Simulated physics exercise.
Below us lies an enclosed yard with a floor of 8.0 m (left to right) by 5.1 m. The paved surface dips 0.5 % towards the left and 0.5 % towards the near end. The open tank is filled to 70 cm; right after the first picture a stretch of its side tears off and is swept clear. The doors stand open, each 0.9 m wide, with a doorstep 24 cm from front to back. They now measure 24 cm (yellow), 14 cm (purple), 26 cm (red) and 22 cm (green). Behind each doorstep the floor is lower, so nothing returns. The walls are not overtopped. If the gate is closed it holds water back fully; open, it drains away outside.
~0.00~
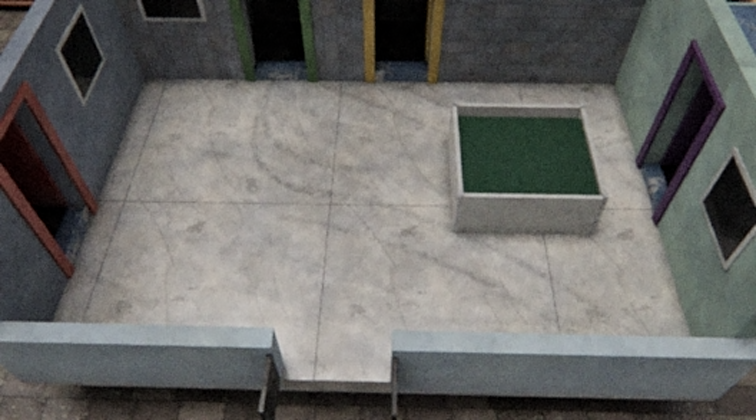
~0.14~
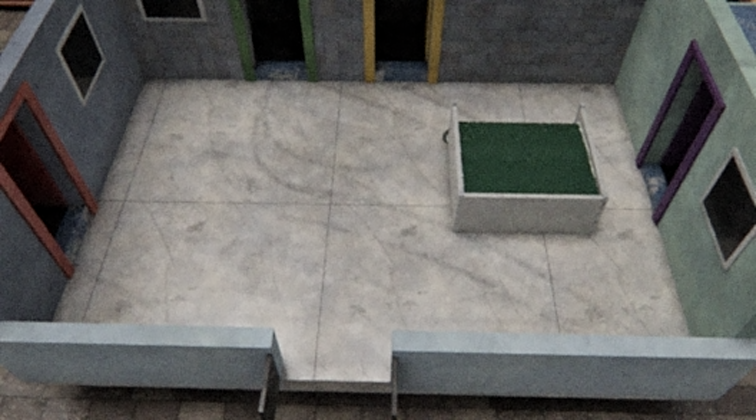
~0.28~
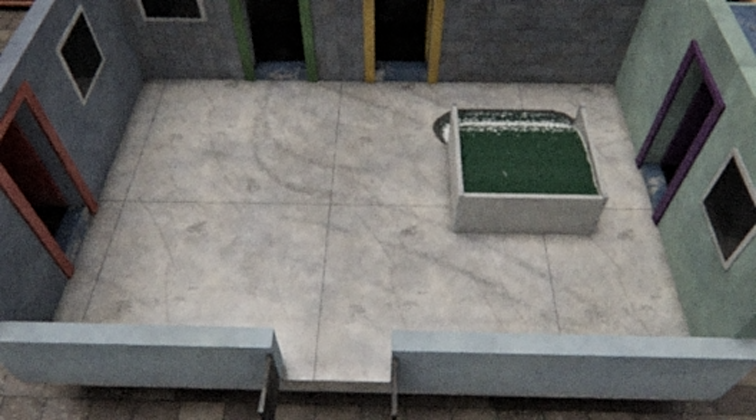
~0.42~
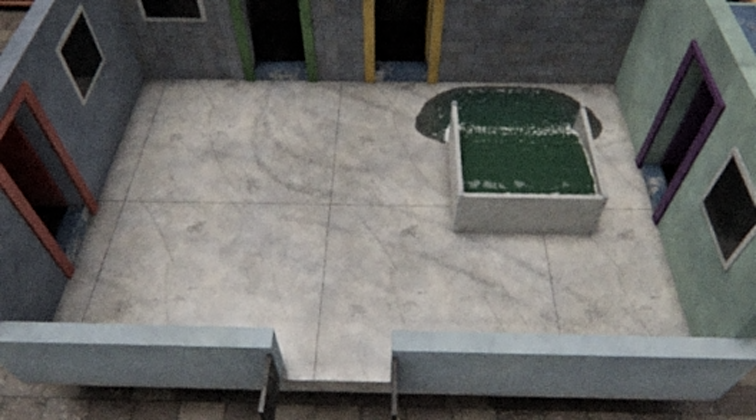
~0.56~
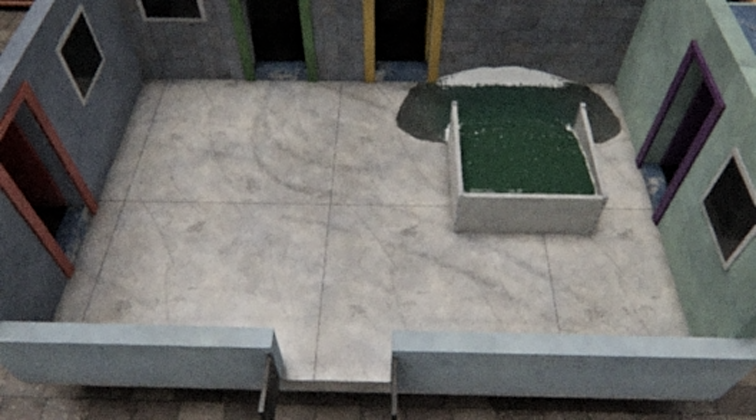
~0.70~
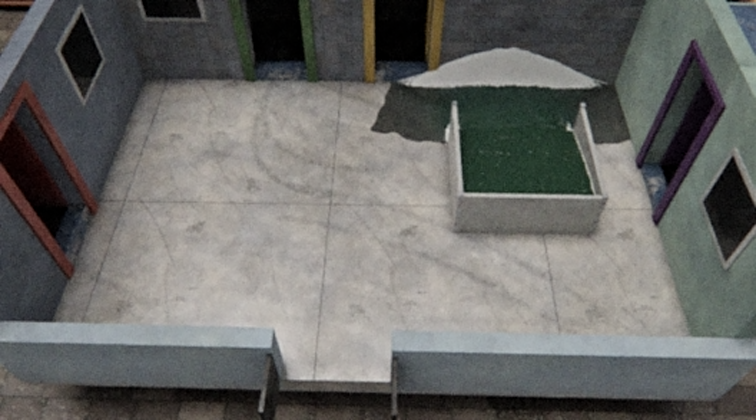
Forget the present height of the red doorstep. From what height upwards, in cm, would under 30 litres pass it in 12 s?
Some 6.5 cm above the ground.
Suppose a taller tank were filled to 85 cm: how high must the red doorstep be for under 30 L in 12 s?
Then roughly 9.0 cm.
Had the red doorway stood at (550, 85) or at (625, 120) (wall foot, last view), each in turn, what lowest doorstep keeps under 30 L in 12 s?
Roughly 33 and 25 cm.
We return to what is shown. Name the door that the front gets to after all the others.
Last comes the red one.
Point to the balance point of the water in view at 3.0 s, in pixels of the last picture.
At about (464, 140).
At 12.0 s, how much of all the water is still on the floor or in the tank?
Some 94 per cent remains.
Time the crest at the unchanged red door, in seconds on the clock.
Near 9.0 s.
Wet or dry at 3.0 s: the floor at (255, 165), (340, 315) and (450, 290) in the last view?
In that order: Under water, dry, dry.
After 1.4 s water covers 15 % of the floor, deepest (54 cm) near (611, 86); it has not reached the red door.
After 3.0 s water covers 55 % of the floor, deepest (24 cm) near (605, 100); it has not reached the red door.
After 12.0 s water covers 95 % of the floor, deepest (12 cm) near (145, 80); 8 cm at the red door, 0 litres in over its 26 cm doorstep.
At the red door as built, the water arrived by 3.6 s and peaked near 13 cm at 9.2 s.
With a doorstep of 6 cm, 40 litres would have come in within the 12 s; with 8 cm, 17 litres. So under 30 litres takes about 6.5 cm.
